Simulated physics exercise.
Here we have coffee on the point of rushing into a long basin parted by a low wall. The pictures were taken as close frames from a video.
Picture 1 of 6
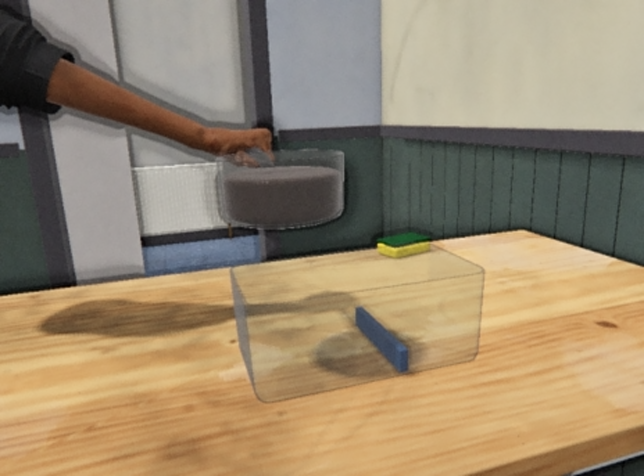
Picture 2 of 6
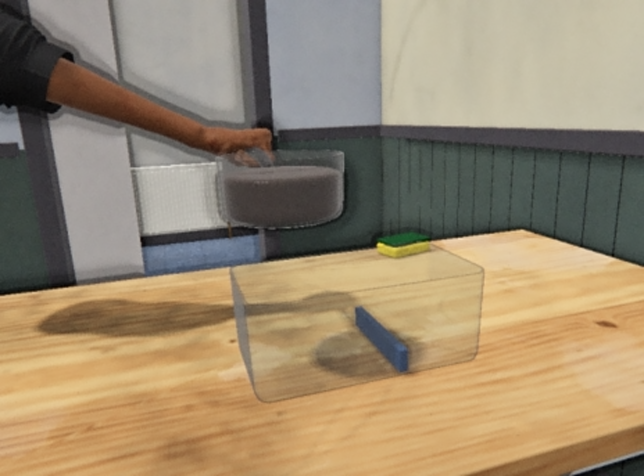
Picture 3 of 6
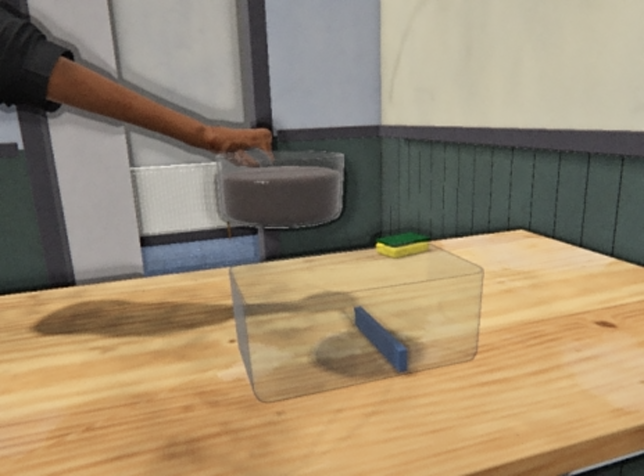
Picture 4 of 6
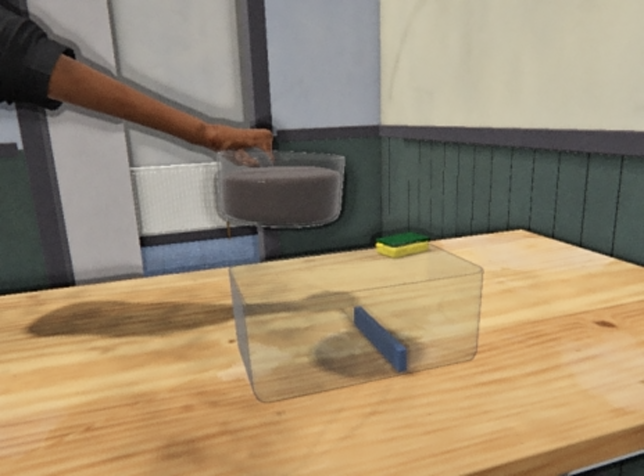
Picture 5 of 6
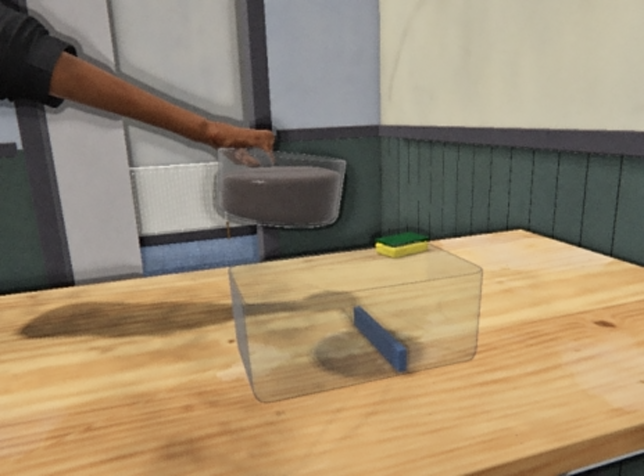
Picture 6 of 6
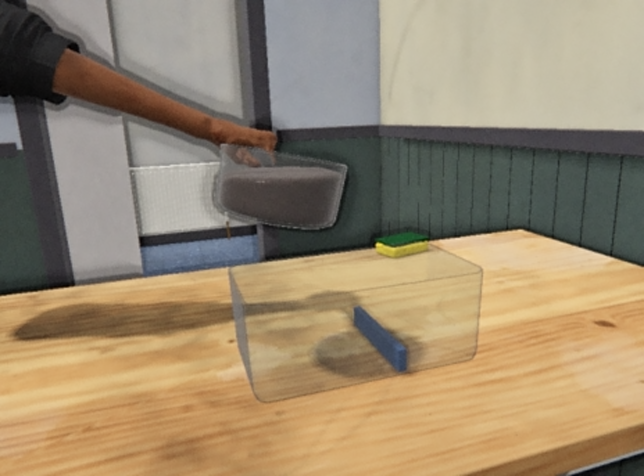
A hand slowly tilts a clear container of dark liquid rightward above a long clear basin.
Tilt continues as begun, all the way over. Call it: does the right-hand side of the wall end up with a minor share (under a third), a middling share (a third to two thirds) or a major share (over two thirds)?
The right side gets a middling share.
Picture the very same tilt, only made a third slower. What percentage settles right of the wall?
Something like 55 percent.
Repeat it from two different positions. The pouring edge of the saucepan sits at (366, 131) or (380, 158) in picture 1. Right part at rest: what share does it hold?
Estimate, first then second: 65 per cent and 65 per cent.
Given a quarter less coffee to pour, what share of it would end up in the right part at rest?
Estimated share: Around 40 %.
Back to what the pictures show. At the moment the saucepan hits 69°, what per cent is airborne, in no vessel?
30 per cent.
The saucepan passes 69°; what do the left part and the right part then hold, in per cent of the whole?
Left part 5 %; right part 10 %.
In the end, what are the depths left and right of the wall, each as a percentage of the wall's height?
On the left 40 %, on the right 80 %.
A moment on, the saucepan is tipped part way and 56 per cent is still to pour, 3 is left of the wall and 11 right of it.
Next, the saucepan is tipped right over and 10 per cent is still to pour, 28 is left of the wall and 55 right of it.
Then the saucepan is tipped right over and 0 per cent is still to pour, 46 is left of the wall and 52 right of it.
Later the saucepan is tipped right over and 0 per cent is still to pour, 48 is left of the wall and 51 right of it.
Finally, 49 per cent lies left of the wall, 51 right of it and 0 outside.
